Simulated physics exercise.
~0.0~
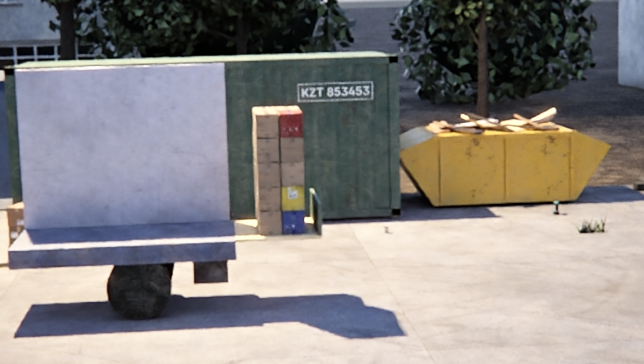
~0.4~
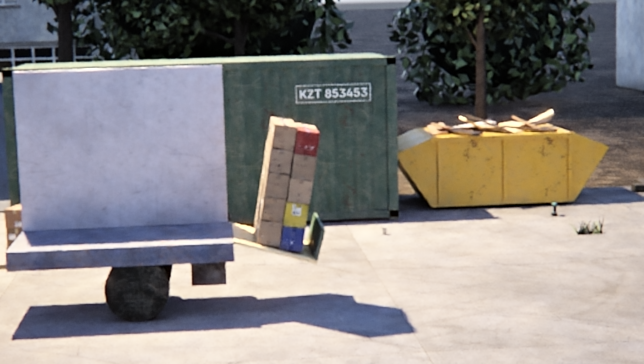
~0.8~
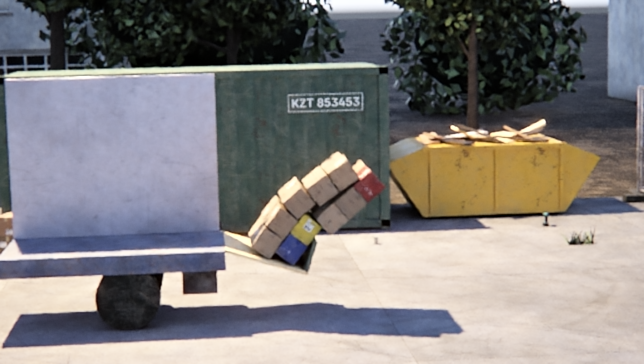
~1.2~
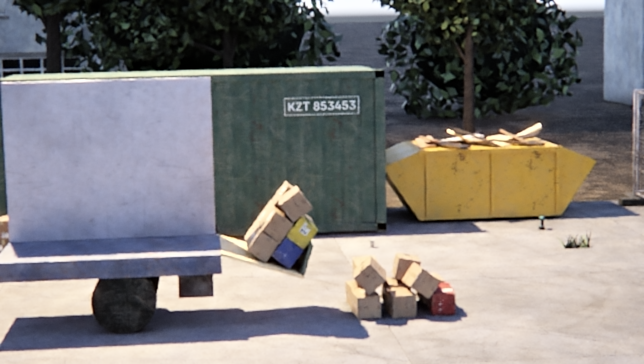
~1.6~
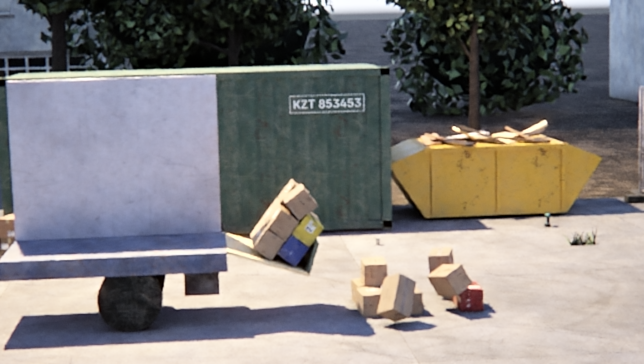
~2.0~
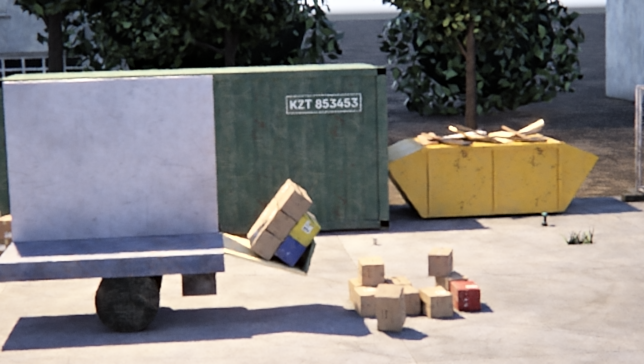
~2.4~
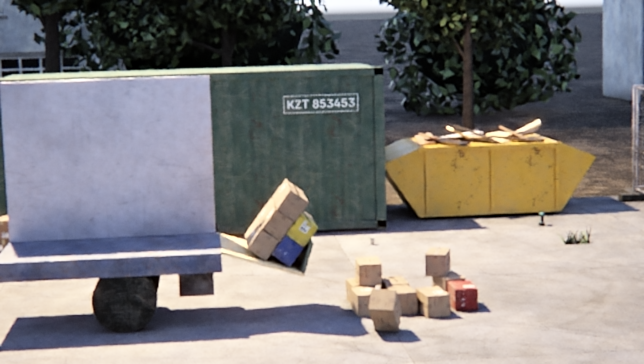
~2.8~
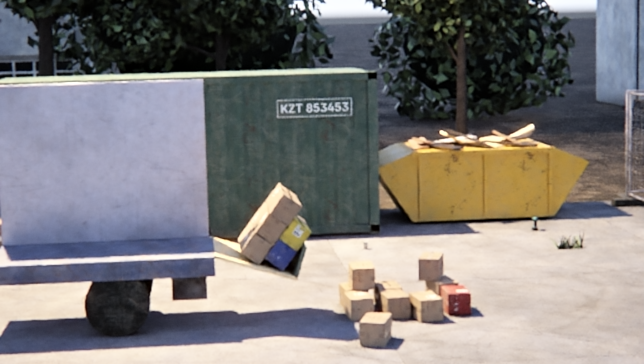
The footage shows a stack of cartons on a lorry's tail lift, beside a green container and a yellow skip, leaning right as the platform tilts. The upper cartons, one red, topple and scatter on the ground, while the yellow and blue ones stay aboard, tipped against the lip with several others.
